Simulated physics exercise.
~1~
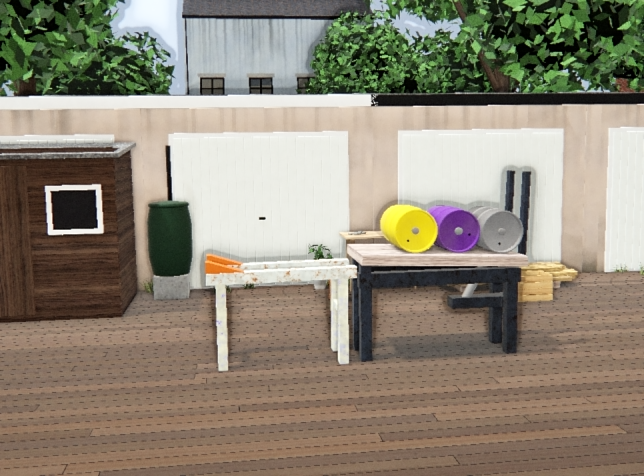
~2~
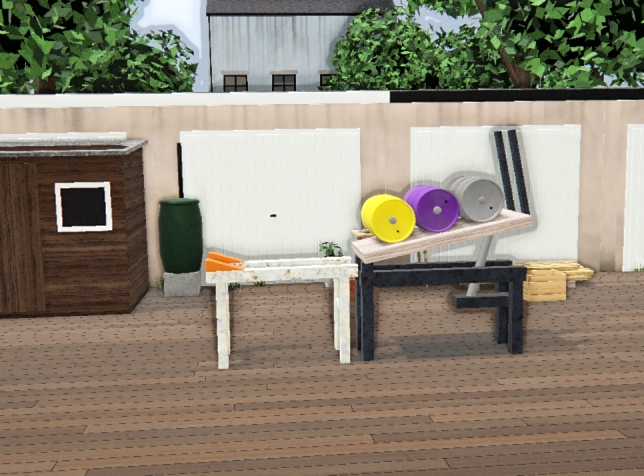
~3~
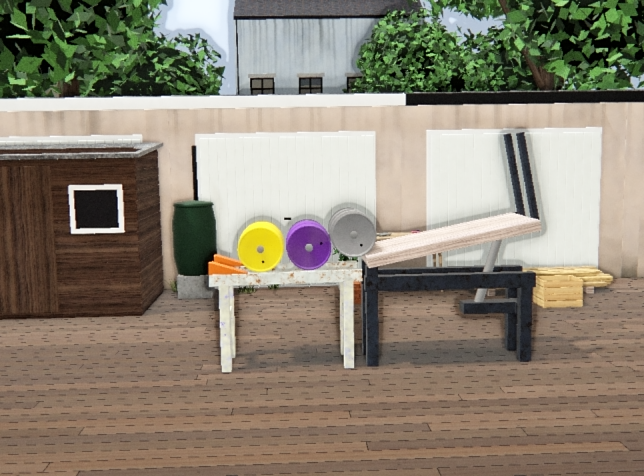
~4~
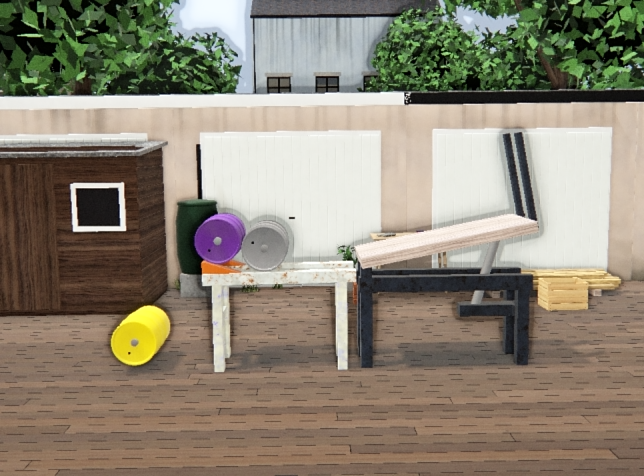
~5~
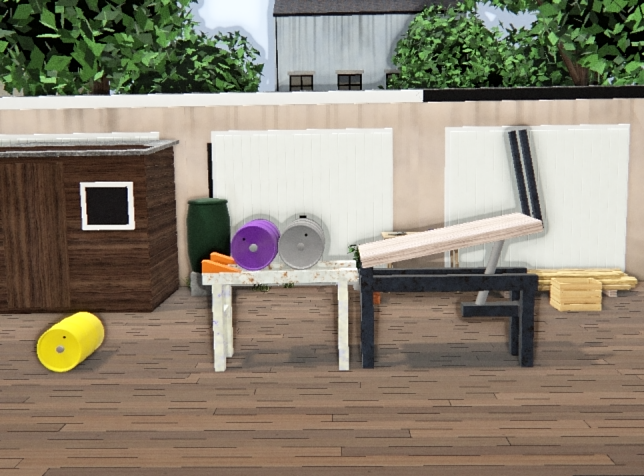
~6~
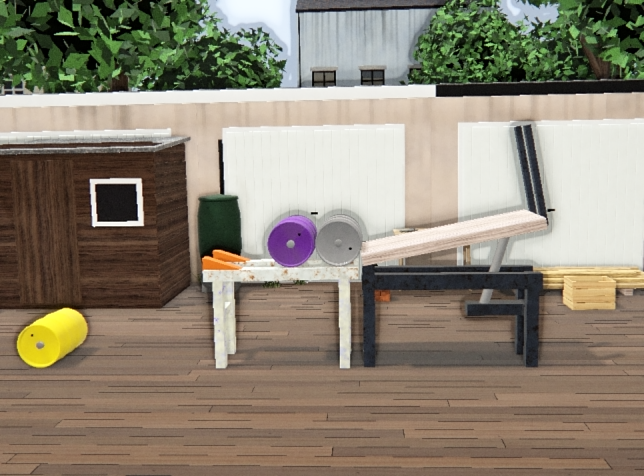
The footage shows a dark bench's pale deck tilting up at its right end, sending yellow, purple and grey drums rolling left onto a white rack, where the yellow one drops over the end to the ground while the purple and grey ones stay on the rack.
